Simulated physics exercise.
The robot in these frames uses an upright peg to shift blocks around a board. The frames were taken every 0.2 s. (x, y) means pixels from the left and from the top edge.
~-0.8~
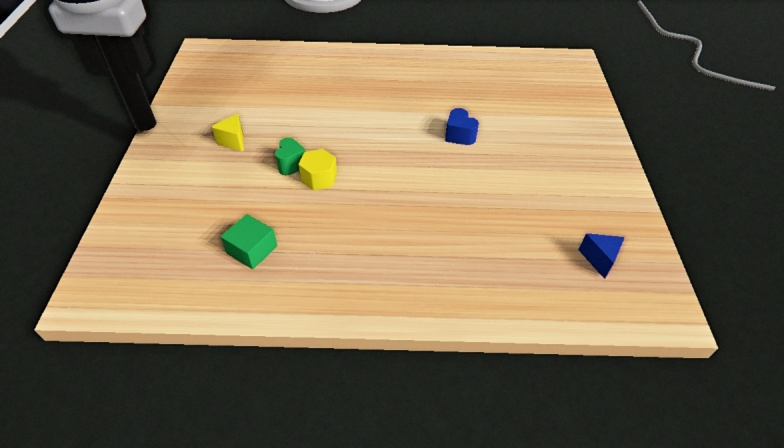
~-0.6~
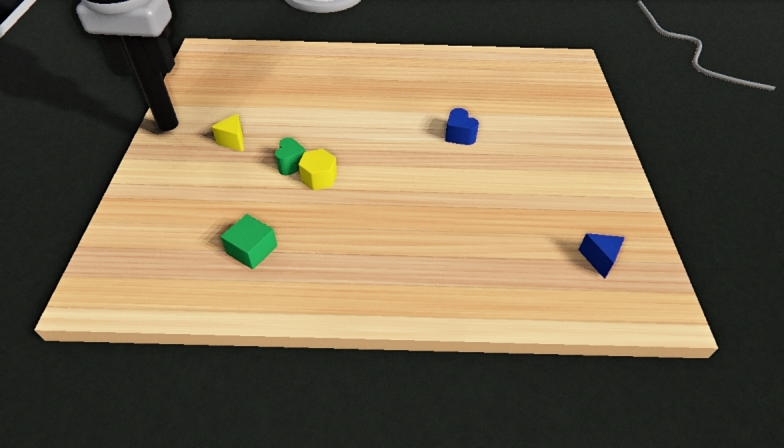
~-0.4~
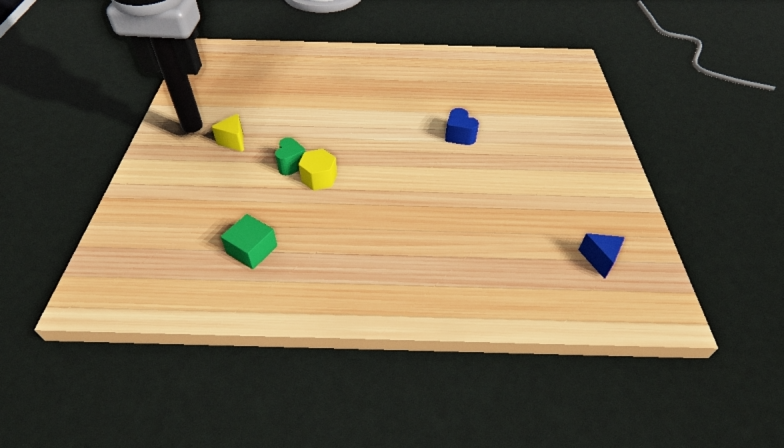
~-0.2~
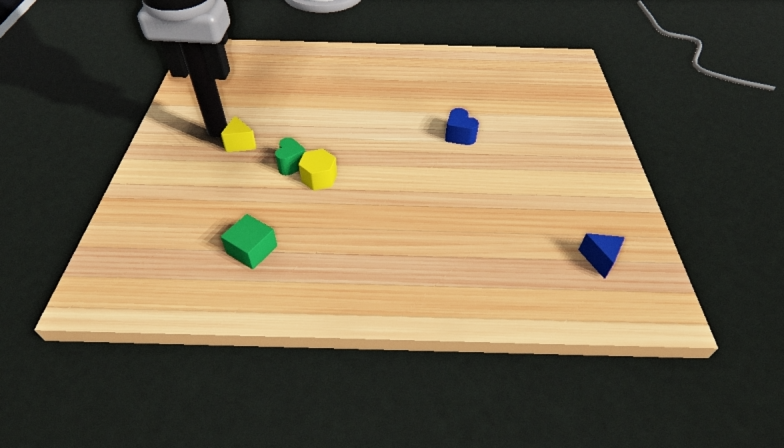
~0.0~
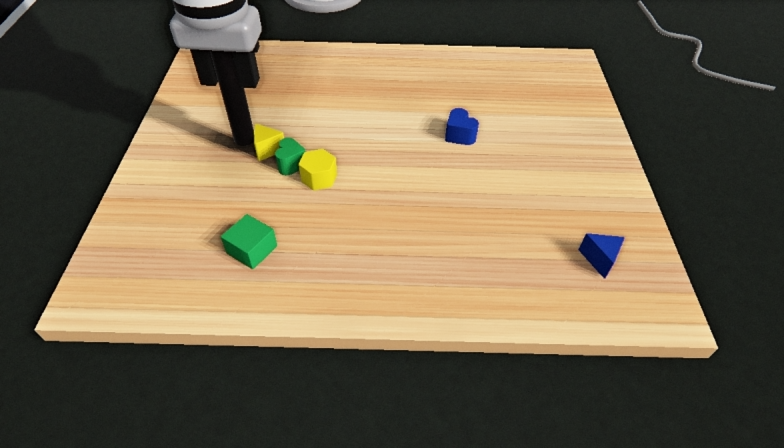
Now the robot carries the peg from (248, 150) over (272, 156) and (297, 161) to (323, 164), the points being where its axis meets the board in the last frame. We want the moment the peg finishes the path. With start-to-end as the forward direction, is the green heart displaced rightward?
It seems not.
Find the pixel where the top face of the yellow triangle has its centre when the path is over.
The centre of its top face lies at (301, 129).
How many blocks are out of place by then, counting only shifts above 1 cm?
The answer will be at least three.
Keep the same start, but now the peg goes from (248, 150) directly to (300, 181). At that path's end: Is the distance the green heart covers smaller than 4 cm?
That would be a yes.
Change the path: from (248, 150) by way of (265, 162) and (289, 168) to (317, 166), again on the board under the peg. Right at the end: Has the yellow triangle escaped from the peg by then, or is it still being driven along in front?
The peg has moved past the yellow triangle by the time the path ends.
The first path, step by step. One third of the way, peg at (270, 146); yellow triangle at (288, 130), turned 15° anticlockwise; green heart at (294, 145), turned 30° clockwise.
Two thirds of the way, peg at (295, 151); yellow triangle at (300, 130), turned 60° anticlockwise; green heart at (318, 145), turned 20° clockwise; yellow hexagonal block at (323, 164).
At the end, peg at (322, 154); yellow triangle at (301, 129), turned 65° anticlockwise; green heart at (345, 146); yellow hexagonal block at (334, 169), turned 50° clockwise.
